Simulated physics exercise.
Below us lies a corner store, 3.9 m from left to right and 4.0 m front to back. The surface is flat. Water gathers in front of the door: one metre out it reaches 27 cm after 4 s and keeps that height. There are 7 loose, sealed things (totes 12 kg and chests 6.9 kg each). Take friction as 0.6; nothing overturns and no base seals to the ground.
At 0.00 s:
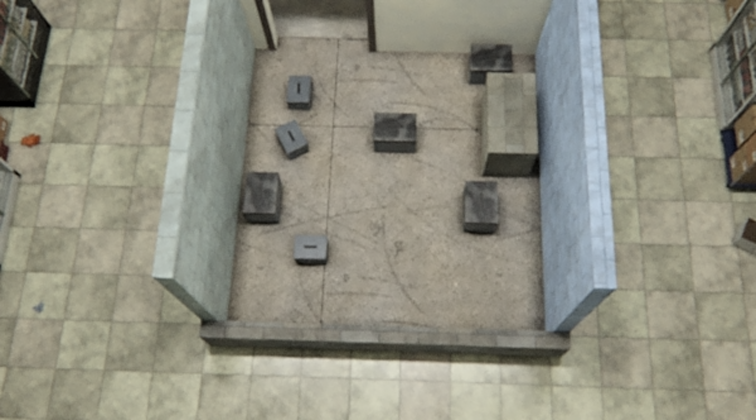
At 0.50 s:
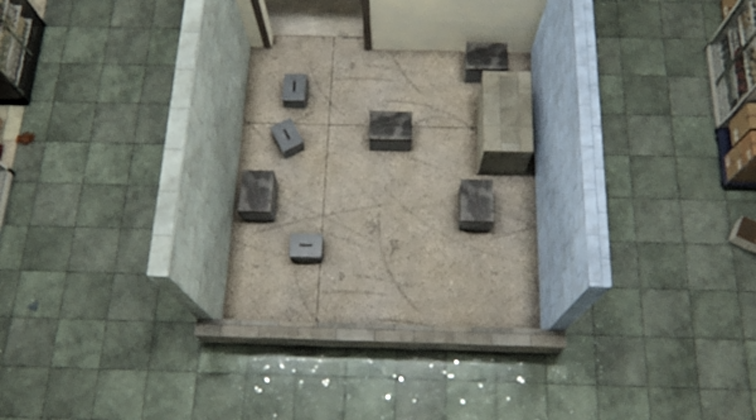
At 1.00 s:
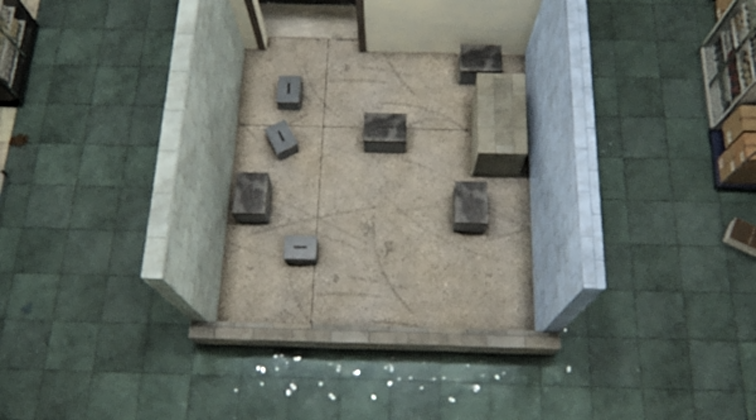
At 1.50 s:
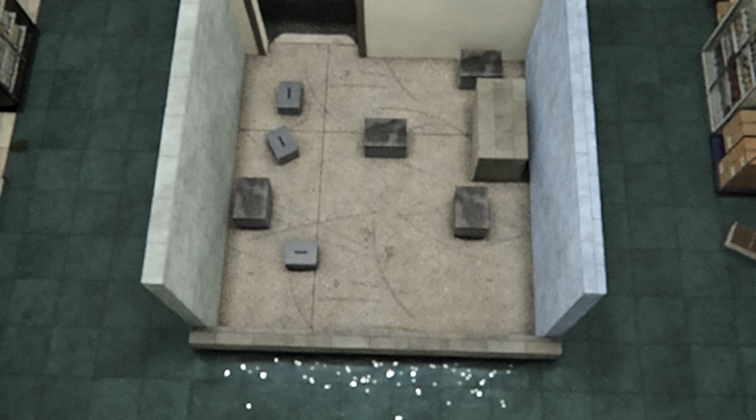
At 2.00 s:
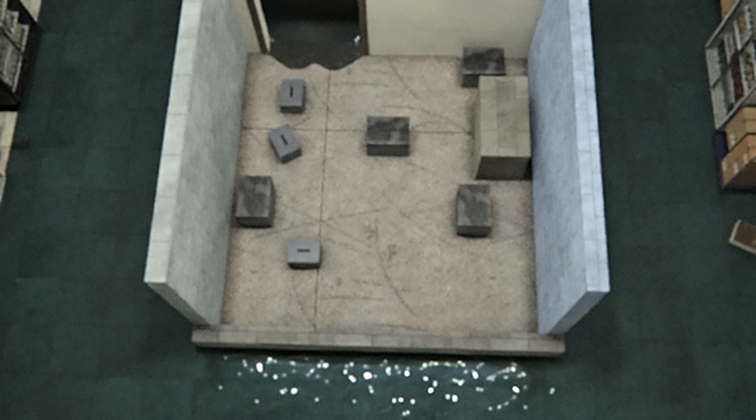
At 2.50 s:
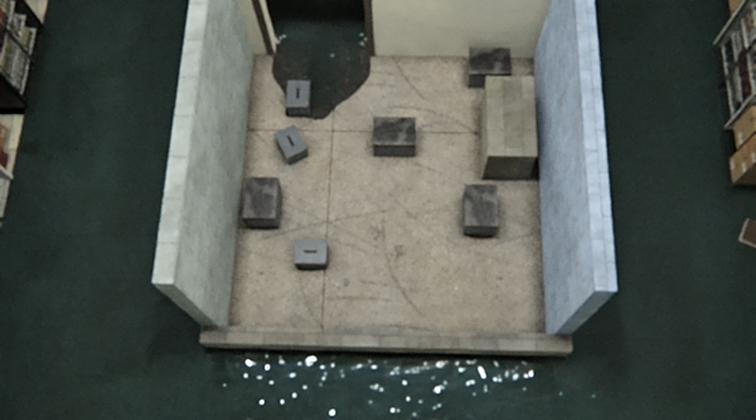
In a small store, dark water rises outside and spreads in through the doorway.
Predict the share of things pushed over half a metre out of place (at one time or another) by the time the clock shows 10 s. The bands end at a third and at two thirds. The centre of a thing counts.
It is at least two thirds.
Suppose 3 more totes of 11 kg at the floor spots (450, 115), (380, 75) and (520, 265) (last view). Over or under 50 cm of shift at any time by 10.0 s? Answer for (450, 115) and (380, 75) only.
In that order: Less, short of it.
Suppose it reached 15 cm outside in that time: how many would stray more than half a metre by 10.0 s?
In that case 2 of them.
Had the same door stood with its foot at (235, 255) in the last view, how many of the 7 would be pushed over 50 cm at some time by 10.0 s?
Then 4.
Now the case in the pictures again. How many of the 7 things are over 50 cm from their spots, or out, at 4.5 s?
1 of them.
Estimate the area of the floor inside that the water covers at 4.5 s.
About 8.0 m2.
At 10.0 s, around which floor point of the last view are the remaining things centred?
At about (402, 236).
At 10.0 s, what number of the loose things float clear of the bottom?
7 of them.
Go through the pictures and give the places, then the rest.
The first picture shows a tote at (299, 89) rests on the ground; a tote at (291, 136), on the bottom; 0.0 m2 under water; 0 of 7 have shifted.
The second picture shows a tote at (294, 87), on the bottom; a tote at (287, 135) rests on the ground; water covers 0.0 m2; 0 of 7 have shifted.
The third picture shows a tote at (289, 89), on the bottom; a tote at (281, 136), on the bottom; 0.0 m2 under water; 0 of 7 have shifted.
The fourth picture shows a tote at (289, 94), on the bottom; a tote at (282, 142), on the bottom; water covers 0.0 m2; 0 of 7 have shifted.
The fifth picture shows a tote at (292, 92), on the bottom; a tote at (284, 140) rests on the ground; water covers 0.2 m2; 0 of 7 have shifted.
The sixth picture shows a tote at (298, 94), on the bottom; a tote at (291, 141) rests on the ground; 0.8 m2 under water; 0 of 7 have shifted.
After 3.5 s 0 of 7 are over 50 cm from their spots; 0 afloat.
After 4.5 s 1 of 7 are over 50 cm from their spots; 0 afloat.
After 7.0 s 5 of 7 are over 50 cm from their spots; 5 afloat.
After 10.0 s 6 of 7 are over 50 cm from their spots, and 6 have been at some point; 7 afloat.
